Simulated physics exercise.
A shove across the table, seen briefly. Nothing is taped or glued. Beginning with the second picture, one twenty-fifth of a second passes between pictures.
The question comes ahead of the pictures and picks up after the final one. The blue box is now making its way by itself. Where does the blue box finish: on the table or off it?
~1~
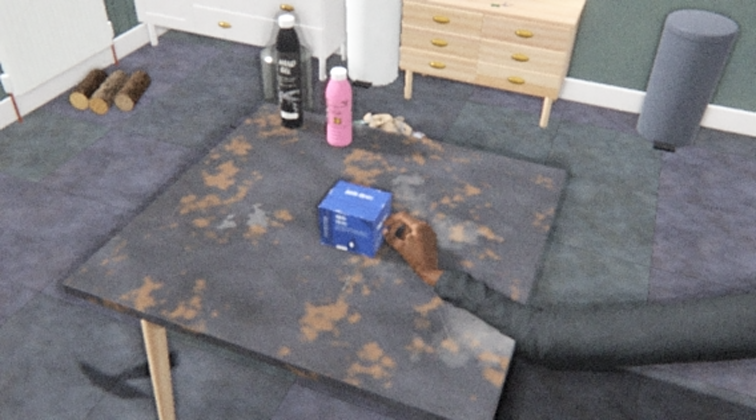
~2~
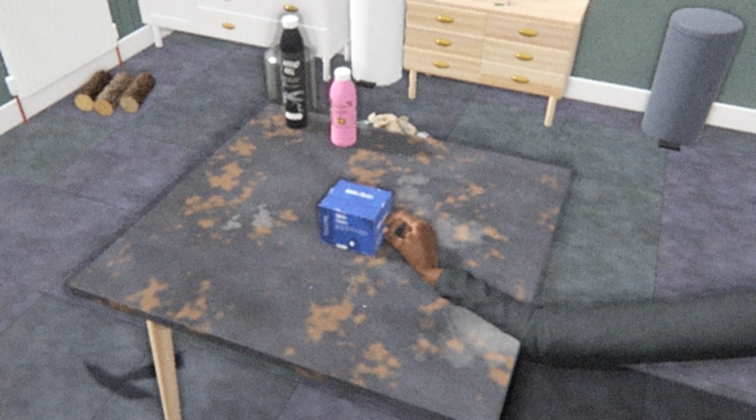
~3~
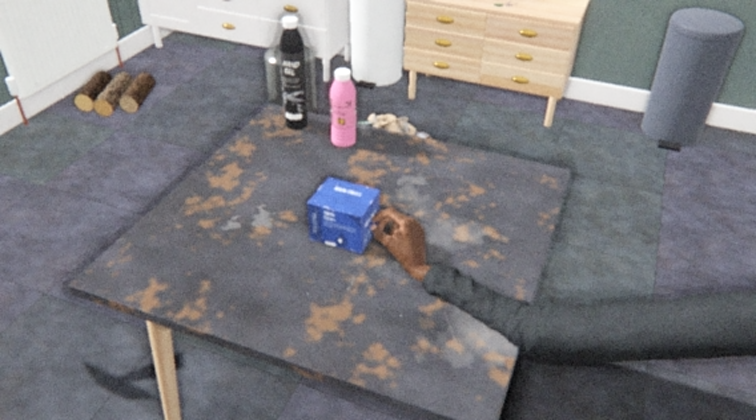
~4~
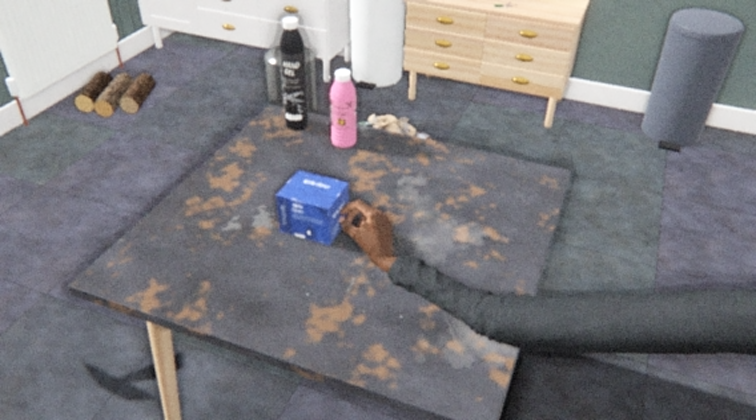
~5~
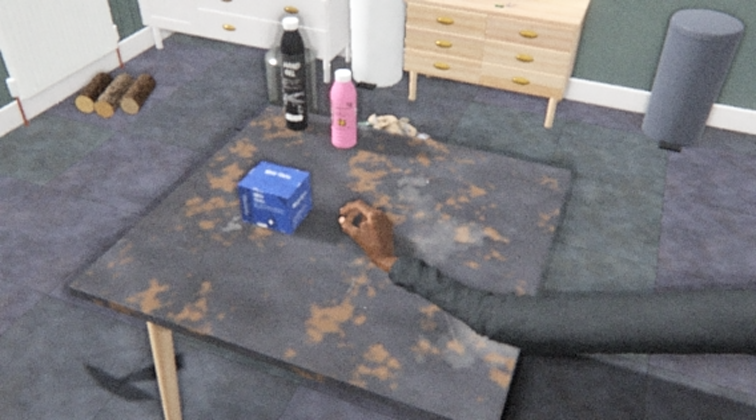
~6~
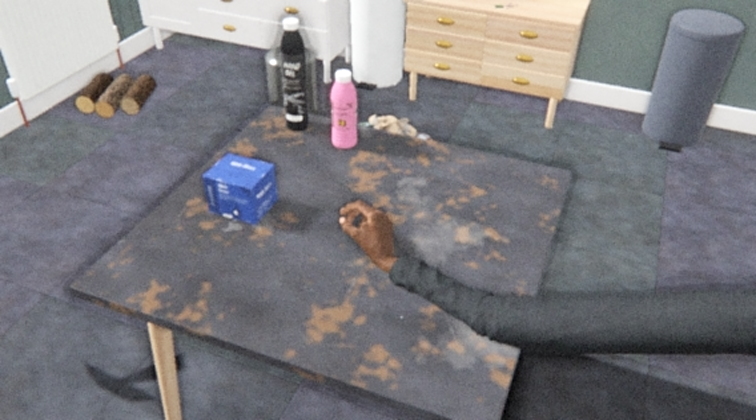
Off it.
Then, 0.10 s past the last view, blue box now off the table.
Then, 0.30 s past the last view, things are still on the move.
Then, 0.40 s past the last view, as before.
Finally, off the table, blue box.
